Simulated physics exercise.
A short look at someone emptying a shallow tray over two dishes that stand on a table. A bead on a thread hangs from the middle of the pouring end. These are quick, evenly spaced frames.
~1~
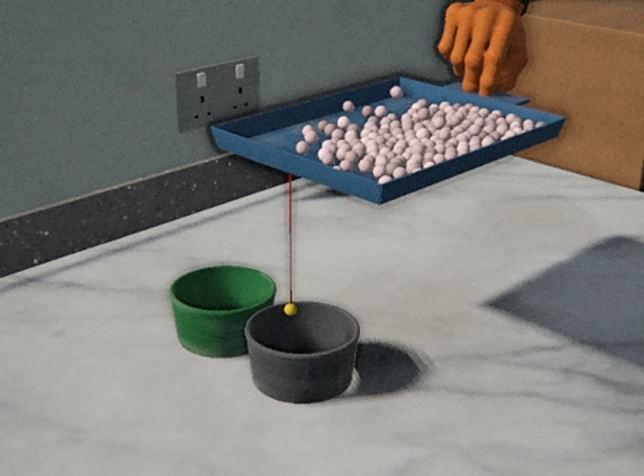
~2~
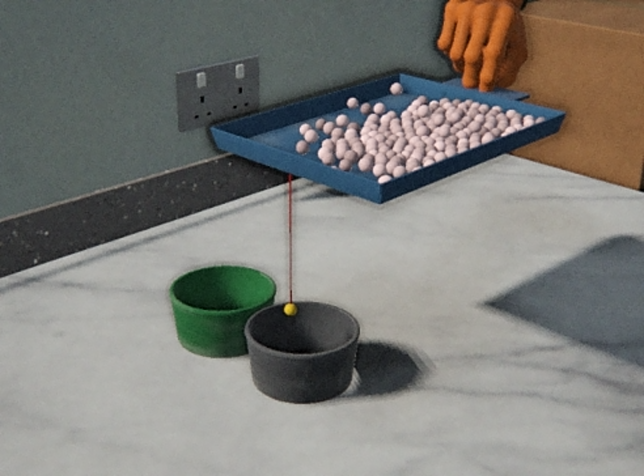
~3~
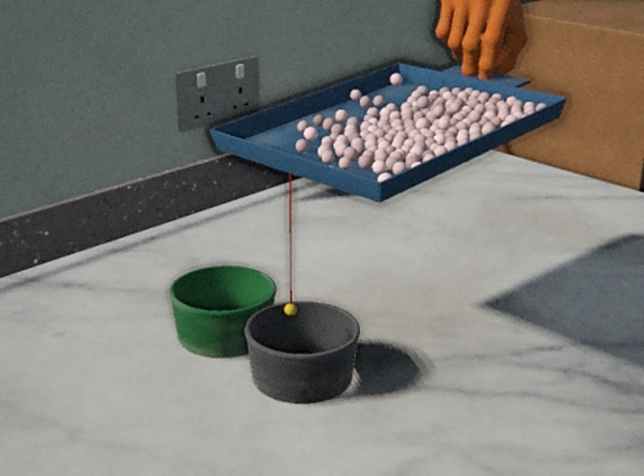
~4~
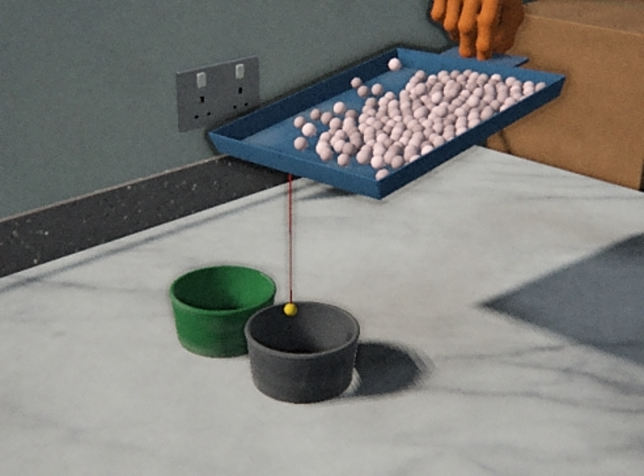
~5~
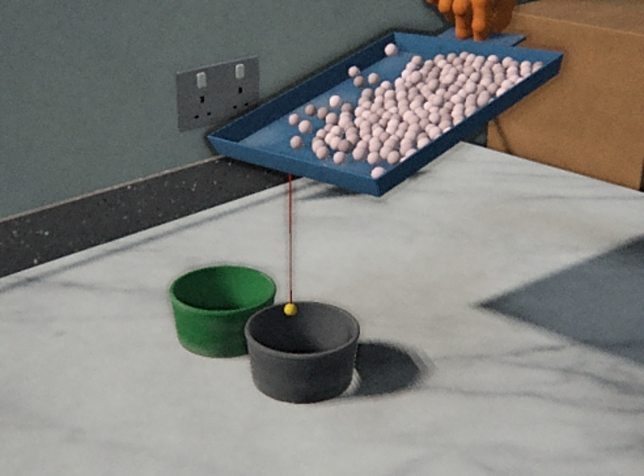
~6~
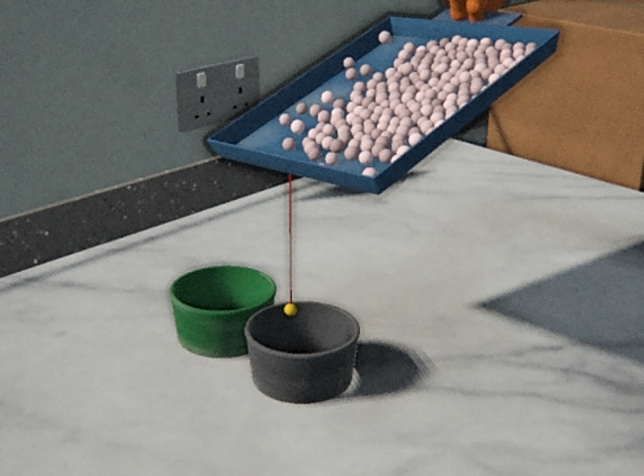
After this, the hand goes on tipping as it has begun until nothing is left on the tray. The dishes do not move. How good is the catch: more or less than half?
Caught overall: Only the smaller part.
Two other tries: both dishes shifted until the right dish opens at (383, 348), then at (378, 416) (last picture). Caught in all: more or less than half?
In turn: Not half; less than half.
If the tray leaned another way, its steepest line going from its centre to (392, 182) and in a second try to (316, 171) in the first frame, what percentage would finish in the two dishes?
Roughly 0 per cent, and 0 per cent.
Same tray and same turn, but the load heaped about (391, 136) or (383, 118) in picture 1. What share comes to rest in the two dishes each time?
The first gives 20 %, the second 30 %.
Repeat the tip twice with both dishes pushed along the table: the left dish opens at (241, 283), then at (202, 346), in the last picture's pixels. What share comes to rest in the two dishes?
The first gives 10 %, the second 30 %.
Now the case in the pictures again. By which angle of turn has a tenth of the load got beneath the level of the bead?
At about 60°.
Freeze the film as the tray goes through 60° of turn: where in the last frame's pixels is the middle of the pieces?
At about (260, 146).
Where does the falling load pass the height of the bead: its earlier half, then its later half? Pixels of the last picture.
First near (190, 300), later near (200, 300).
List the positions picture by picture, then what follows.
The first frame shows corners of the pouring end at (218, 127) and (381, 182), level; middle of the load at (439, 136), sugar pearls; left dish at (184, 324); right dish at (262, 367); bead on its thread at (291, 310).
The second frame shows corners of the pouring end at (218, 128) and (380, 181), level; middle of the load at (439, 134).
The third frame shows corners of the pouring end at (217, 129) and (379, 180), tipped barely, lowest at the left corner; middle of the load at (439, 125).
The fourth frame shows corners of the pouring end at (216, 132) and (377, 178), tipped a little, lowest at the left corner; middle of the load at (438, 113), a stray few on the move.
The fifth frame shows corners of the pouring end at (215, 135) and (375, 176), tipped a little, lowest at the left corner; middle of the load at (434, 100), a stray few on the move.
The sixth frame shows corners of the pouring end at (214, 138) and (373, 174), tipped clearly, lowest at the left corner; middle of the load at (426, 91), most on the move; left dish at (184, 324); right dish at (262, 367).
Soon after the last picture, tray tipped steeply; most on the tray; a stray few in the left dish; a small part outside both; about a quarter in the air.
A little later, tray tipped right over; a small part on the tray; a stray few in the right dish; a small part in the left dish; about two thirds outside both; about a quarter in the air.
Later still, tray tipped past a quarter turn; a stray few in the right dish; about a quarter in the left dish; most outside both.
By the end, tray tipped past a quarter turn; a stray few in the right dish; about a quarter in the left dish; most outside both.
